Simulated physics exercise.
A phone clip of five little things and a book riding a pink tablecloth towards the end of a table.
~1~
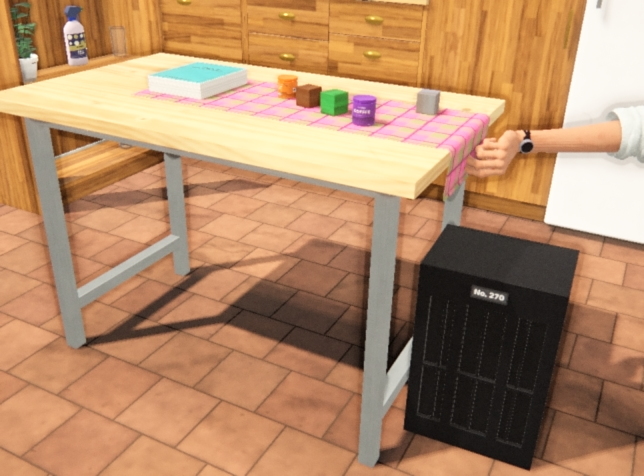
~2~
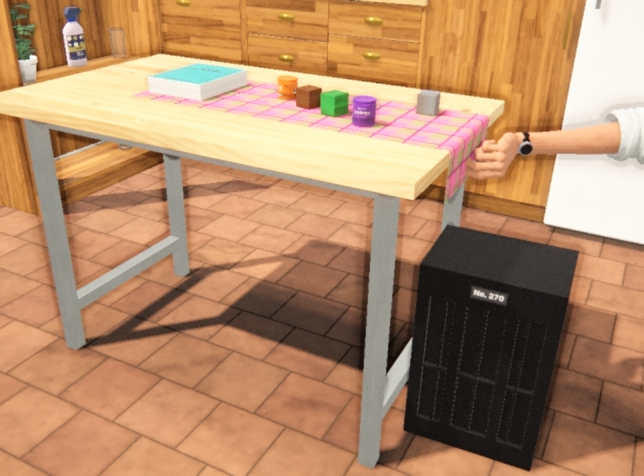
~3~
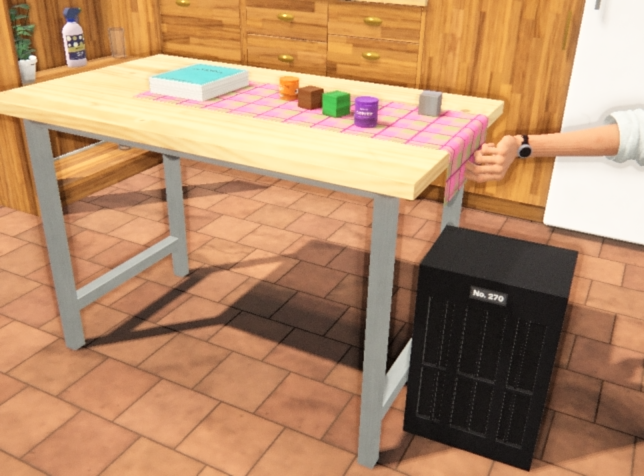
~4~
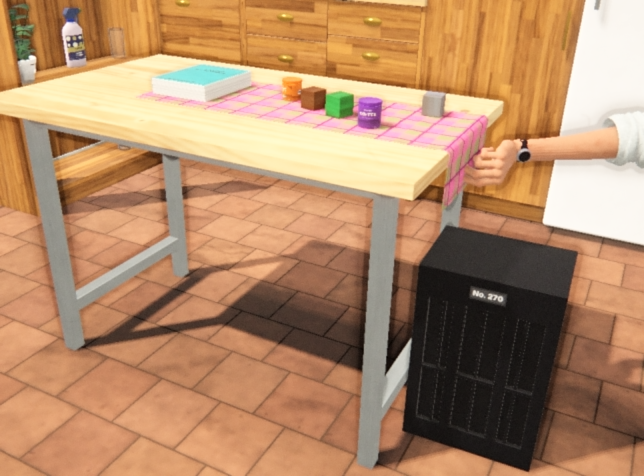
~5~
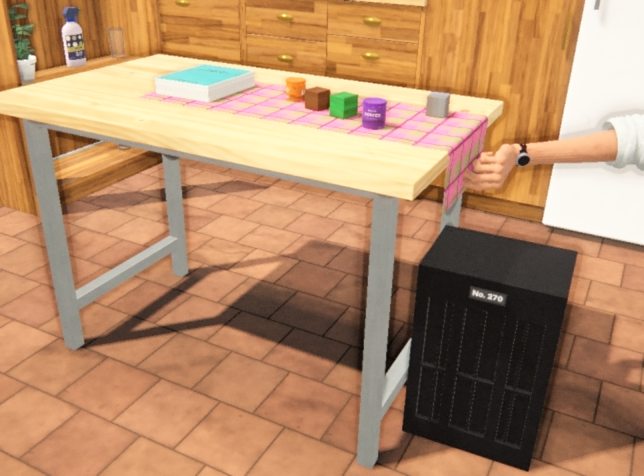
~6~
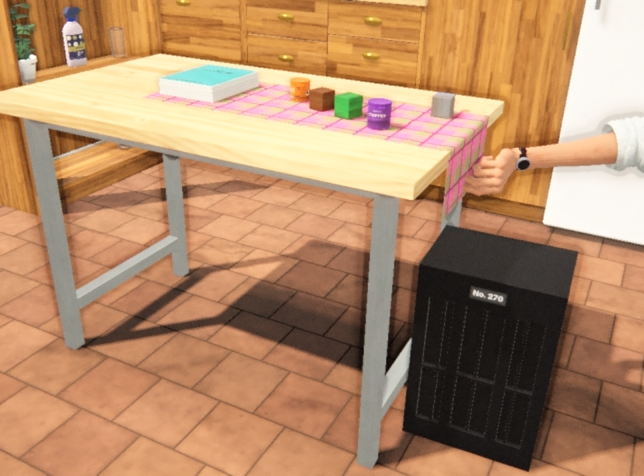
A hand slowly pulls a pink tablecloth, shifting a book and five small objects slightly right.
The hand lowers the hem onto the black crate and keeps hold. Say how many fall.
The answer is one.
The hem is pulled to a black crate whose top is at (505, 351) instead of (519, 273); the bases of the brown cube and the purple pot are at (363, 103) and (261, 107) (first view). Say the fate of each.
The brown cube drops off, the purple pot keeps its place on top.
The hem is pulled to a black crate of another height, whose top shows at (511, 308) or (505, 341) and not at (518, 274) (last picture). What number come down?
Then 2 and 3.
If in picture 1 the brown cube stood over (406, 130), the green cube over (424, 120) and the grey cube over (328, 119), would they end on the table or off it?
The brown cube falls; the green cube falls; the grey cube remains up.
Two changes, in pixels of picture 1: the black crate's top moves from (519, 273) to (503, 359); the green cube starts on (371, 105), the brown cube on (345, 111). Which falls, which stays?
The green cube is carried off; the brown cube falls.
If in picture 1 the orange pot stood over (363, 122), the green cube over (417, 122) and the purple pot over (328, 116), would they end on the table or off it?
The orange pot does not fall, the green cube comes down, the purple pot remains up.
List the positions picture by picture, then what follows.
In the first picture, hem (444, 201); grey cube (429, 92); purple pot (365, 97); green cube (335, 91); brown cube (309, 86); orange pot (288, 77); top of the crate (519, 273).
In the second picture, hem (444, 204); grey cube (429, 93).
In the third picture, hem (444, 207); purple pot (367, 99).
In the fourth picture, hem (442, 211); green cube (340, 94); top of the crate (517, 274).
In the fifth picture, hem (442, 215); brown cube (318, 89).
In the sixth picture, hem (442, 220); grey cube (444, 95); purple pot (380, 101); green cube (349, 95); brown cube (322, 90); orange pot (300, 80).
A little later, hem near (459, 234); all still up.
Next, hem on the crate; grey cube gone.
When it is over, hem on the crate; grey cube gone. Over the edge go one.
